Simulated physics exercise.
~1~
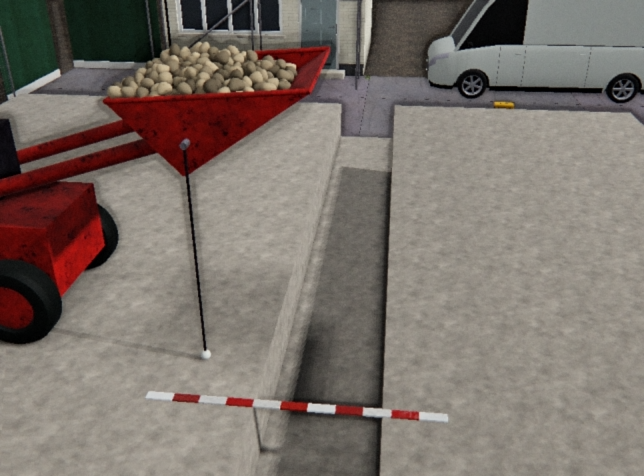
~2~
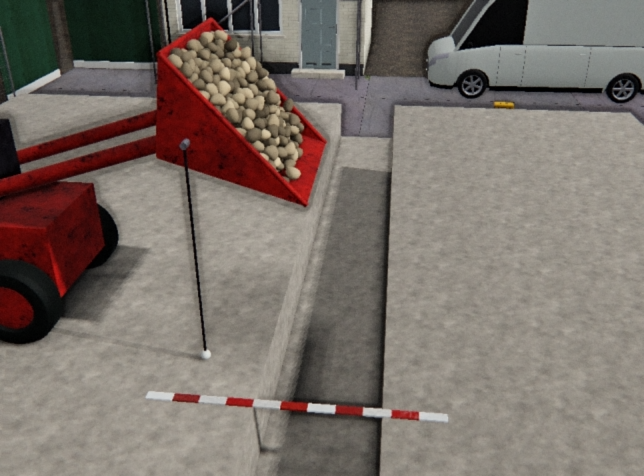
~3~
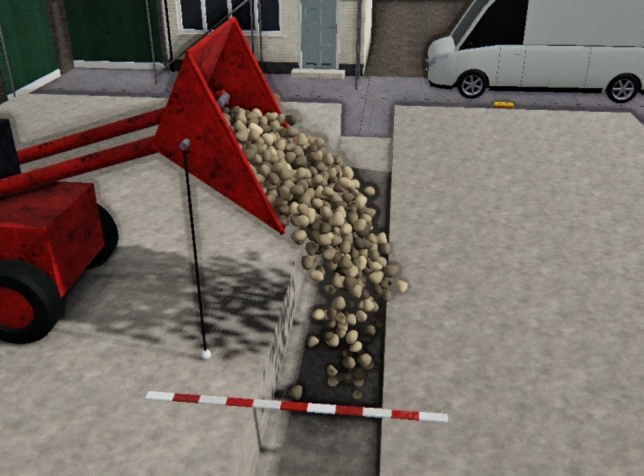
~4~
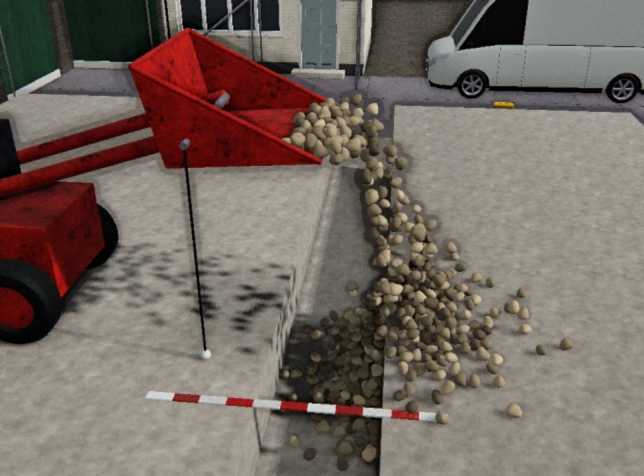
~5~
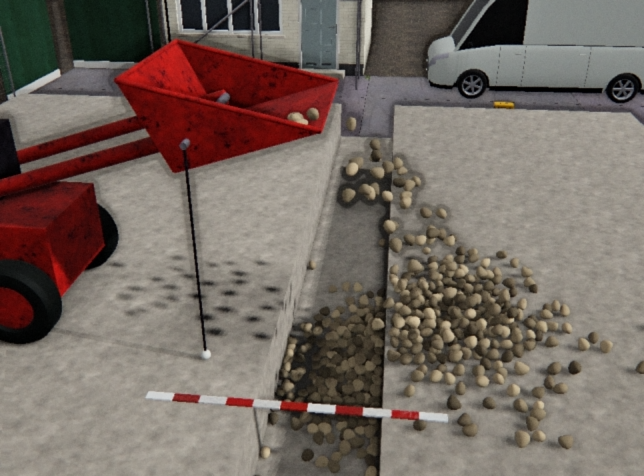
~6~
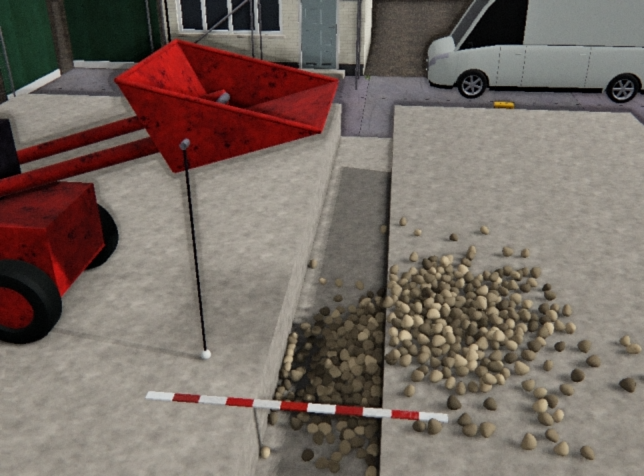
A red loader tipped its bucket and poured a load of rounded stones toward a narrow trench, then tilted the bucket back up, leaving some stones piled in the trench and many others scattered across the pavement on the right.
